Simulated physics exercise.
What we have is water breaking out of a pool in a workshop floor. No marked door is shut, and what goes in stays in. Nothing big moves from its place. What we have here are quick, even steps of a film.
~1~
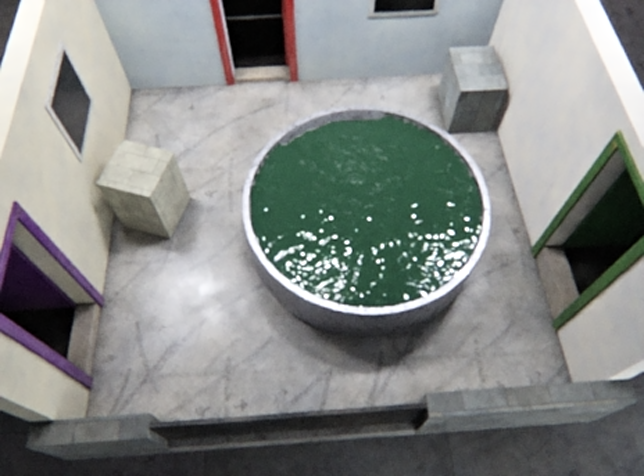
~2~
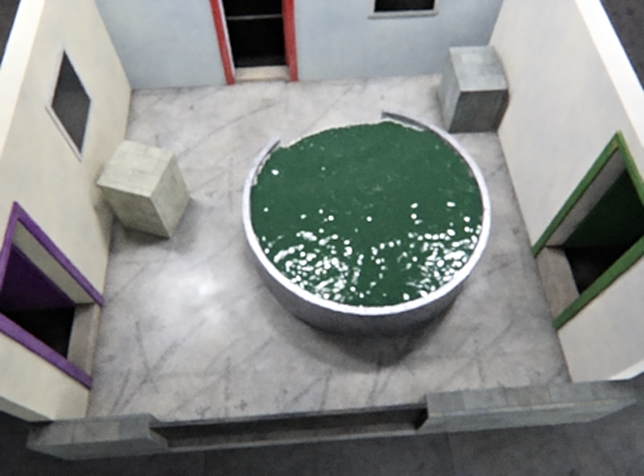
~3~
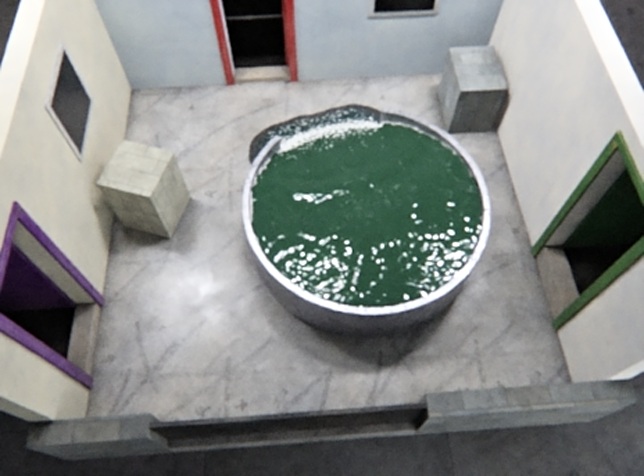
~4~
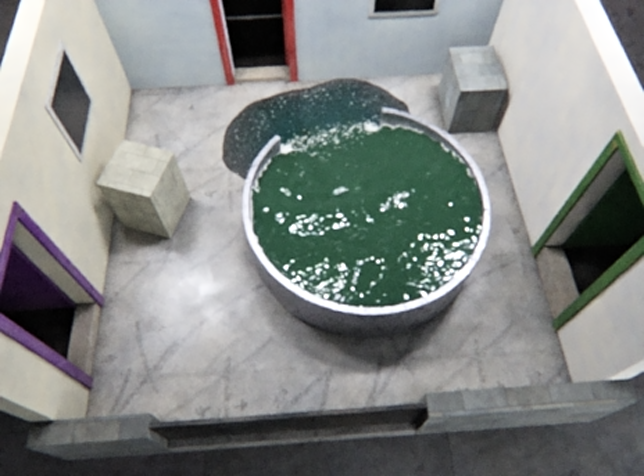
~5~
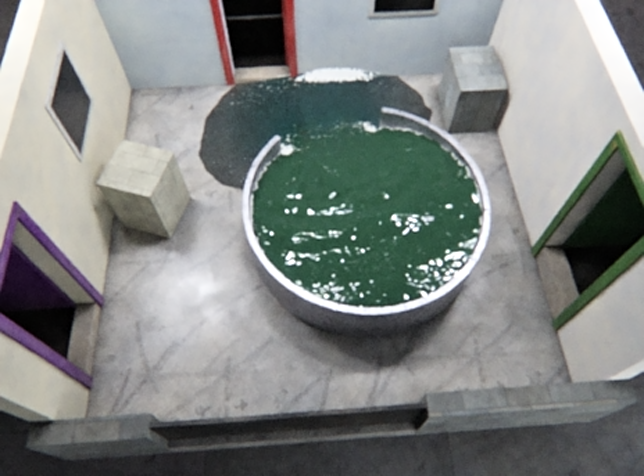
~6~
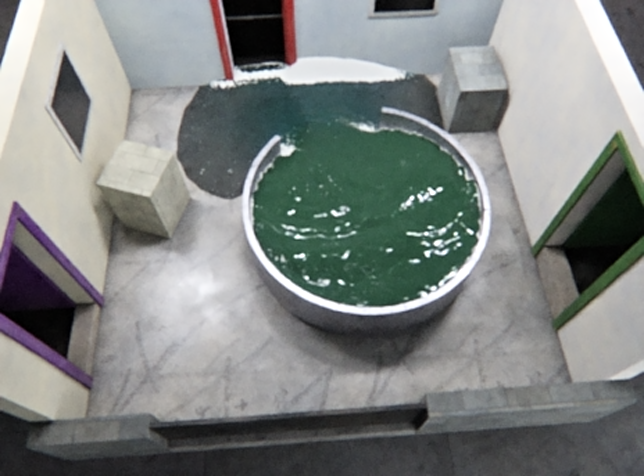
A round pool of green water opens at its far side and water spreads across the floor.
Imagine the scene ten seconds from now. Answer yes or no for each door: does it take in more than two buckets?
Green door: No; red door: Yes; purple door: No.
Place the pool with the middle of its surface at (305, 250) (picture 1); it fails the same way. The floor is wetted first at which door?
First: The red one.
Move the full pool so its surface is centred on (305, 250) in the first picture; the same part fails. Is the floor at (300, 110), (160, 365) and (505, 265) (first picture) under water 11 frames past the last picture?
I'd say swamped for the first, still dry for the second and still dry for the third.
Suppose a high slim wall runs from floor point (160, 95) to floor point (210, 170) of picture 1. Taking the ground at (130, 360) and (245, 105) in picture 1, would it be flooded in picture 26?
The first point ends up spared and the second ends up swamped.
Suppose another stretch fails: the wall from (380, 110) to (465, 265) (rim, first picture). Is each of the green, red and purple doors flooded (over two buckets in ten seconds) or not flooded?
At the doors, green crosses the line, red crosses the line and purple crosses the line.
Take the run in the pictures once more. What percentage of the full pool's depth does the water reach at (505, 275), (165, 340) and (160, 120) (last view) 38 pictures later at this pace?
Going in order, that's 10, 8 and 35 %.
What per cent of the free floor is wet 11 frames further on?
It comes out near 40 percent.
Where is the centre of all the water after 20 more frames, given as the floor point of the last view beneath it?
Near (324, 177).
A moment on, water covers 30 % of the floor; the green door not reached, the red door far over two buckets in, the purple door not reached.
Next, water covers 40 % of the floor; the green door not reached, the red door far over two buckets in, the purple door not reached.
Then, water covers 70 % of the floor; the green door wet at the sill, nothing in, the red door far over two buckets in, the purple door wet at the sill, nothing in.
Later, water covers 100 % of the floor; the green door wet at the sill, nothing in, the red door far over two buckets in, the purple door wet at the sill, nothing in.
In the end, water covers 100 % of the floor; the green door wet at the sill, nothing in, the red door far over two buckets in, the purple door wet at the sill, nothing in.
